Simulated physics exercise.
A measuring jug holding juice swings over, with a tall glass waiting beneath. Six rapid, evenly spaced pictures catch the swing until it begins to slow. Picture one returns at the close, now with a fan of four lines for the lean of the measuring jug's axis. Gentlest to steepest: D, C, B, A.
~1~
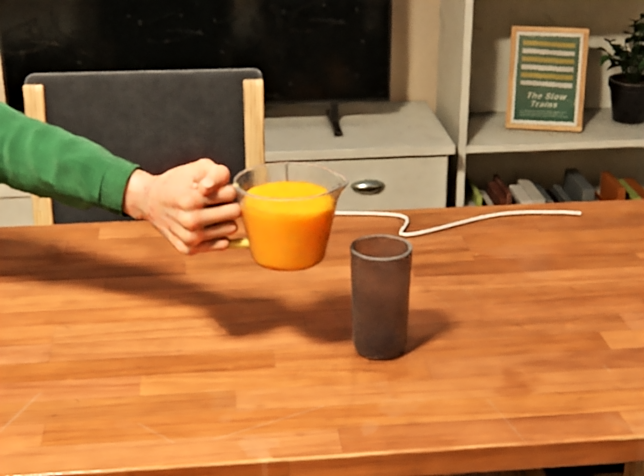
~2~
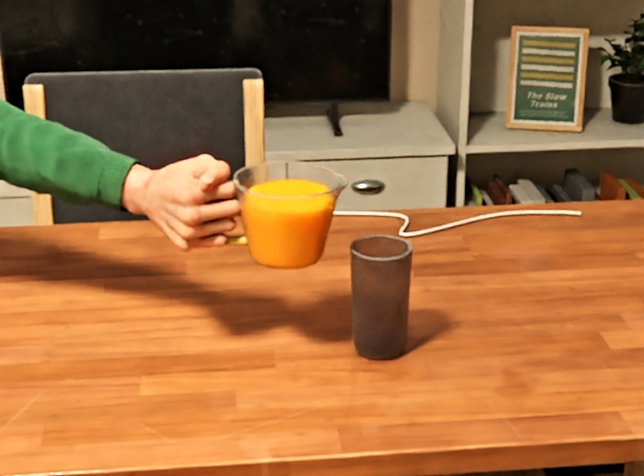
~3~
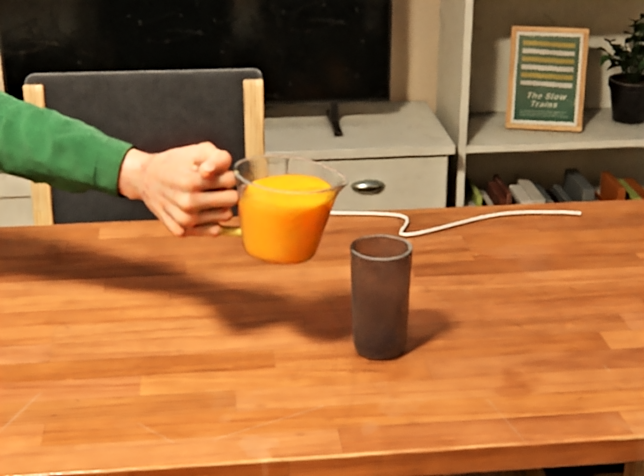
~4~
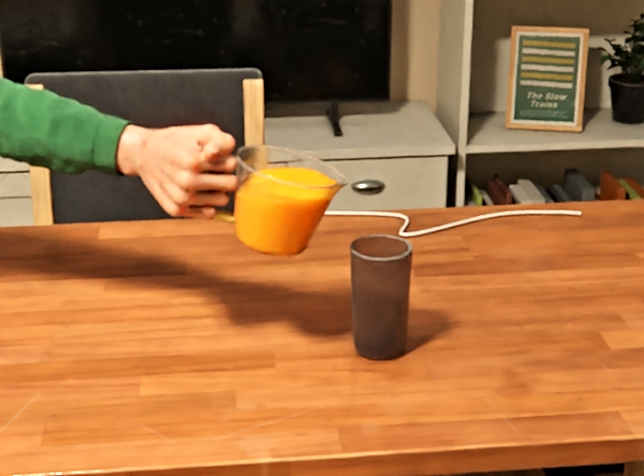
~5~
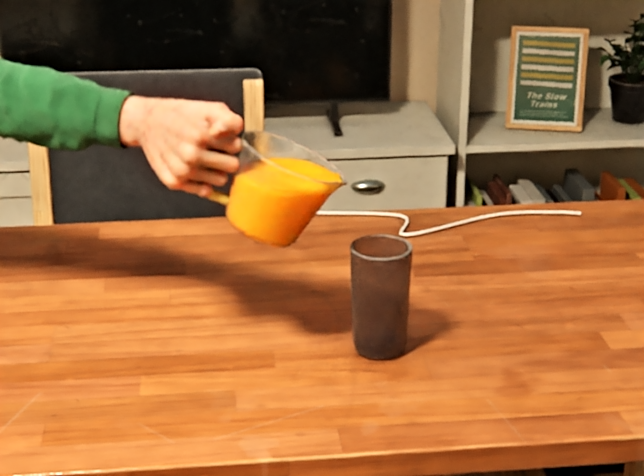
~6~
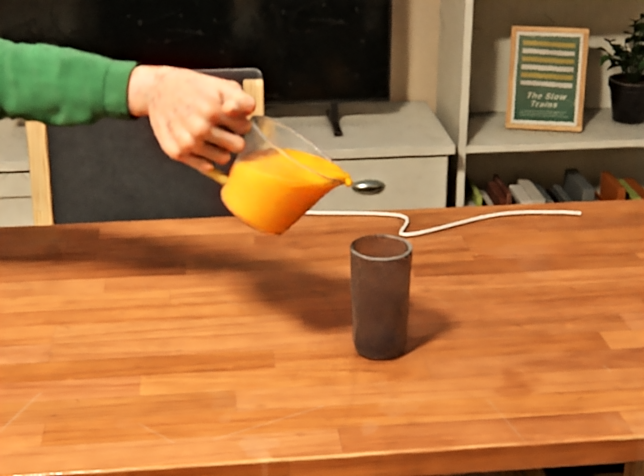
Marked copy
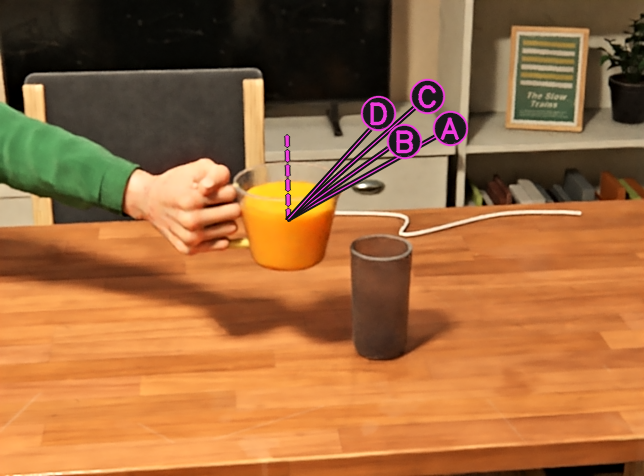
A hand tilts a clear jug of orange juice rightward until juice reaches its lip.
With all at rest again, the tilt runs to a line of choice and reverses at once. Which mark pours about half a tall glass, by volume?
C beats the others.
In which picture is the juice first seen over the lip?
Picture 6.
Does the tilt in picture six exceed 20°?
Yes.
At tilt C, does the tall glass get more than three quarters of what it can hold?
No.
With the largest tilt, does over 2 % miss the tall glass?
Yes.
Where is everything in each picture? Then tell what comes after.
Upright, lip at (347, 180); rim of the tall glass round (381, 246); nothing has left yet, in the first frame.
Upright, lip at (347, 180); nothing has left yet, in the second frame.
Tipped about 7°, lip at (347, 180); nothing has left yet, in the third frame.
Tipped about 15°, lip at (346, 180); nothing has left yet, in the fourth frame.
Tipped about 24°, lip at (346, 180); nothing has left yet, in the fifth frame.
Tipped about 34°, lip at (345, 180); juice is over the lip, down to (345, 180), in the sixth frame.
On the marked copy, A at (435, 136); B at (387, 148); C at (415, 107); D at (369, 129).
With A, the tall glass ends with about 69 % of what it can hold; 10 % of the juice is spilt.
With B, the tall glass ends with about 63 % of what it can hold.
With C, the tall glass ends with about 49 % of what it can hold.
With D, the tall glass ends with about 35 % of what it can hold.
